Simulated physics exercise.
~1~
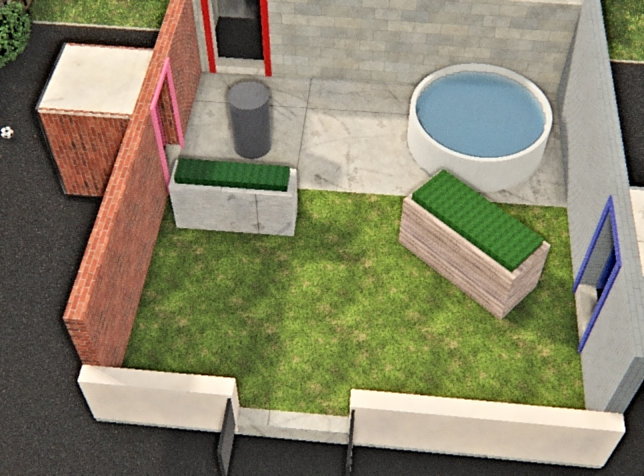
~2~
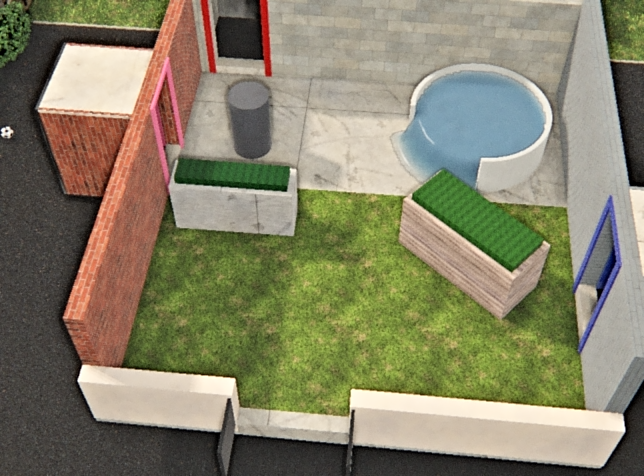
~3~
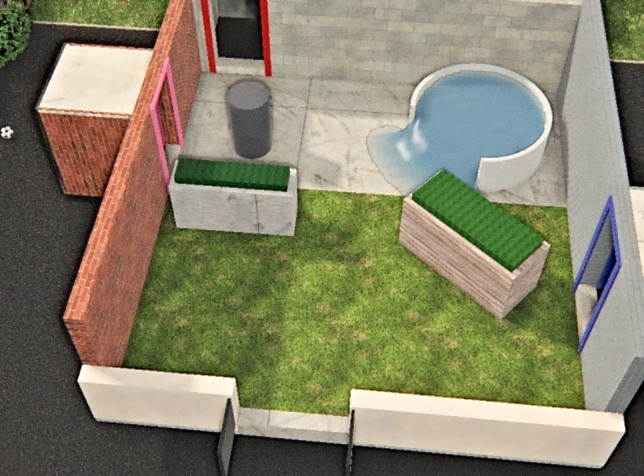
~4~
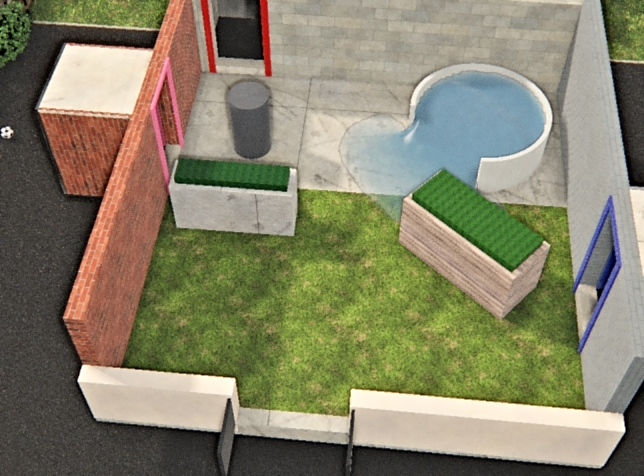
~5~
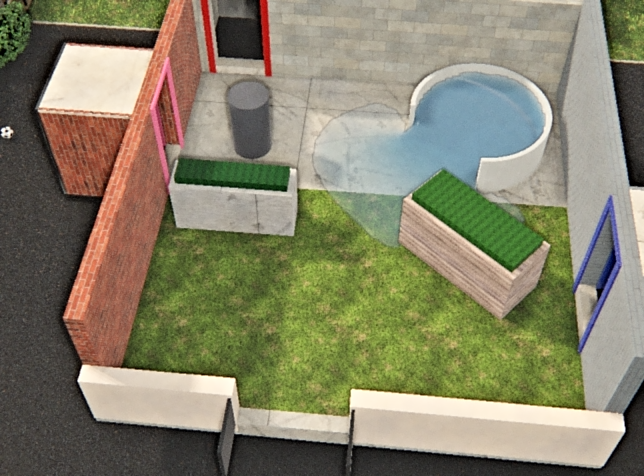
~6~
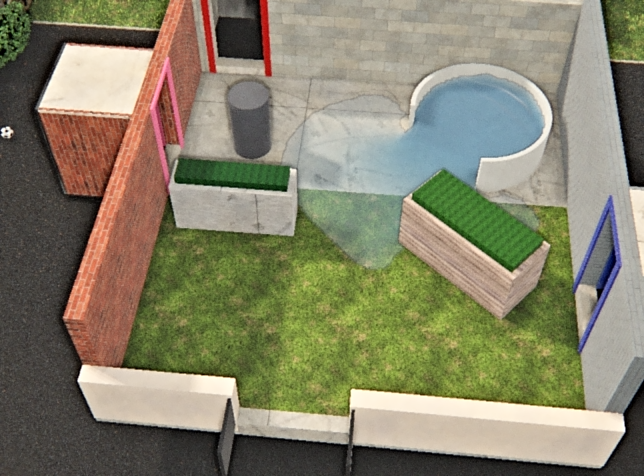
A round pool in a walled back garden broke open on its left side, and water poured out across the pale paving, then spread onto the grass and around the wooden planter.
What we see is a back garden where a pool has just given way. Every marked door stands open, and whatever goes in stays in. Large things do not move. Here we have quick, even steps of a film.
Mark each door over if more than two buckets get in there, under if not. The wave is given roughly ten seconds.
Pink door: Over, blue door: Under, red door: Under.
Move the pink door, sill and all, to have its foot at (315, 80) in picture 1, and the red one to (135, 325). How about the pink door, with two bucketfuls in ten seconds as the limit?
Result - the pink one stays within limits.
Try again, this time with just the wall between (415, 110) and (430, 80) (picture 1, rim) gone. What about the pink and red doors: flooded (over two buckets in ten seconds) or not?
My reading: Pink door goes over; red door goes over.
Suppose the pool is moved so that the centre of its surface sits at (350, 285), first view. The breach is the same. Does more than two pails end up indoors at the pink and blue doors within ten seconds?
The pink one gets little enough; the blue one gets little enough.
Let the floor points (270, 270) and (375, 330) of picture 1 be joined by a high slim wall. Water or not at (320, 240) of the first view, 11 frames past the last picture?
Result: Waterlogged.
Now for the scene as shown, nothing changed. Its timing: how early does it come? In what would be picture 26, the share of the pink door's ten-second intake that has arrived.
Close to 60 percent.
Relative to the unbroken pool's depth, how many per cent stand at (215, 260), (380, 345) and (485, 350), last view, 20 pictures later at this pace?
In order: 6, 6, 0 %.
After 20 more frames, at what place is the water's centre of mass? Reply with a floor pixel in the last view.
At roughly (351, 211).
A moment on, water covers 35 % of the floor; the pink door not reached, the blue door not reached, the red door not reached.
Next, water covers 50 % of the floor; the pink door under two buckets in, the blue door not reached, the red door not reached.
Then, water covers 75 % of the floor; the pink door far over two buckets in, the blue door wet at the sill, nothing in, the red door wet at the sill, nothing in.
Later, water covers 95 % of the floor; the pink door far over two buckets in, the blue door wet at the sill, nothing in, the red door wet at the sill, nothing in.
In the end, water covers 100 % of the floor; the pink door far over two buckets in, the blue door wet at the sill, nothing in, the red door wet at the sill, nothing in.
